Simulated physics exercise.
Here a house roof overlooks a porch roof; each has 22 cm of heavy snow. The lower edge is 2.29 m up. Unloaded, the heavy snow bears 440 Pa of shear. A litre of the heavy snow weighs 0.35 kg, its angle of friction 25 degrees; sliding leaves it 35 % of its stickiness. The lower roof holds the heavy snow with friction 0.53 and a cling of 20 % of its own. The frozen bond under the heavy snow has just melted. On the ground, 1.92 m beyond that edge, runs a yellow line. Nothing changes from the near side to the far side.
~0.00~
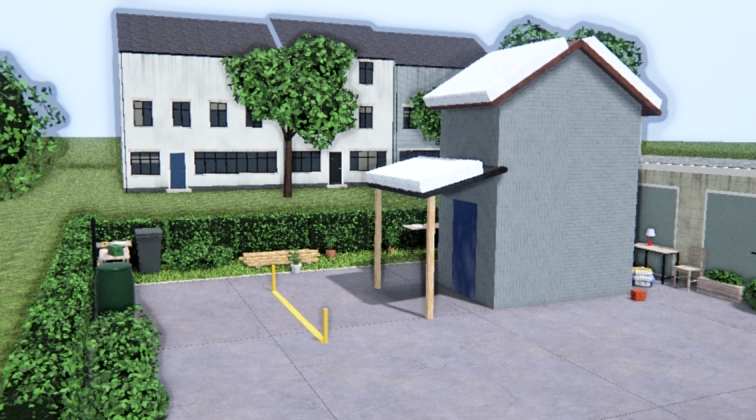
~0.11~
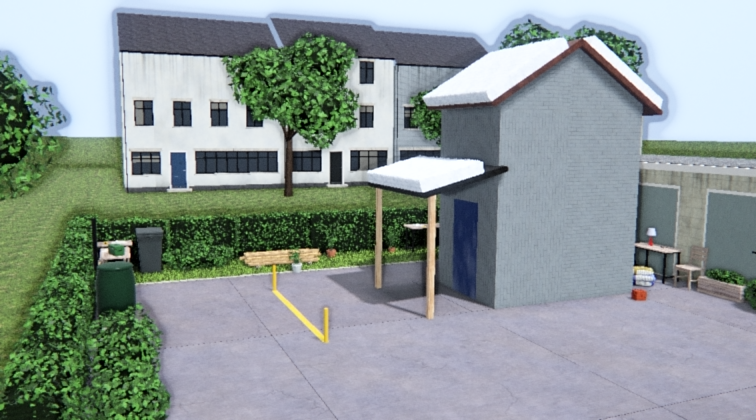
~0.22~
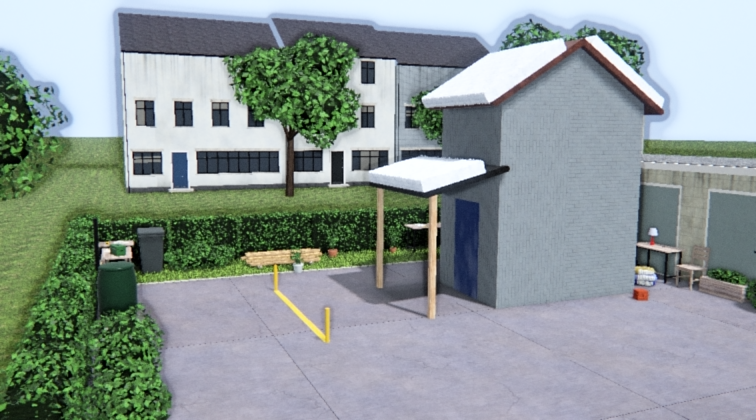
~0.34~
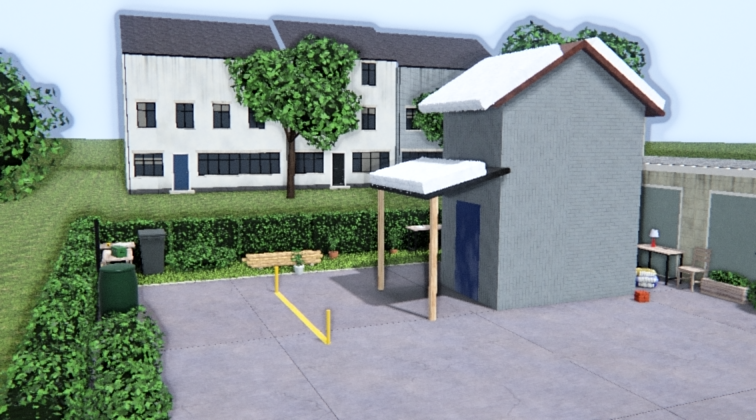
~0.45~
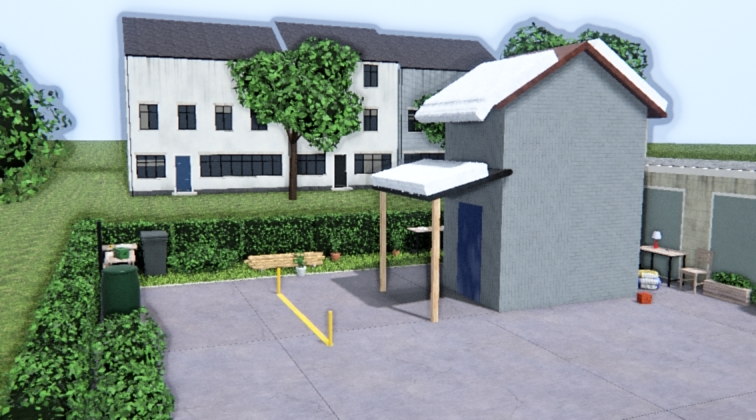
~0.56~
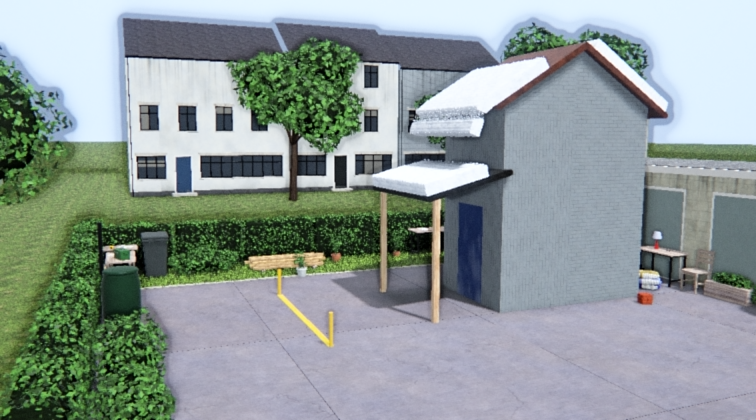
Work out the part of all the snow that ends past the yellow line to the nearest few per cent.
The part of all the snow that ends past the yellow line is near 33 %.
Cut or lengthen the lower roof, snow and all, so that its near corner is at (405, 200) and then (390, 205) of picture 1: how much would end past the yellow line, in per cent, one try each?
In turn about 35 %, 30 %.
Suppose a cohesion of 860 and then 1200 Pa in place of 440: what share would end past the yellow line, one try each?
In that order: 25 %, 14 %.
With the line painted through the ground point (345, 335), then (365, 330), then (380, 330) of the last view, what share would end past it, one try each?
In that order: 40 %, 50 %, 55 %.
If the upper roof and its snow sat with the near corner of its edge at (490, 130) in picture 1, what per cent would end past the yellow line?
It would be near 16 %.
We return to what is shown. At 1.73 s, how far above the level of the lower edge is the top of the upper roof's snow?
Some 0.5 m.
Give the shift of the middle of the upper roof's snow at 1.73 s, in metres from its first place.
About 5.0 m.
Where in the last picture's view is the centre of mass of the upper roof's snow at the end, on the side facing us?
Around (323, 304).
By 1.10 s, none is below the lower edge and 0 % is past the line.
By 1.73 s, 61 % is below the lower edge and 10 % is past the line.
By 2.37 s, 62 % is below the lower edge and 33 % is past the line.
By 3.00 s, 62 % is below the lower edge and 33 % is past the line.
By 3.10 s, at the end, 62 % is below the lower edge and 33 % is past the line.
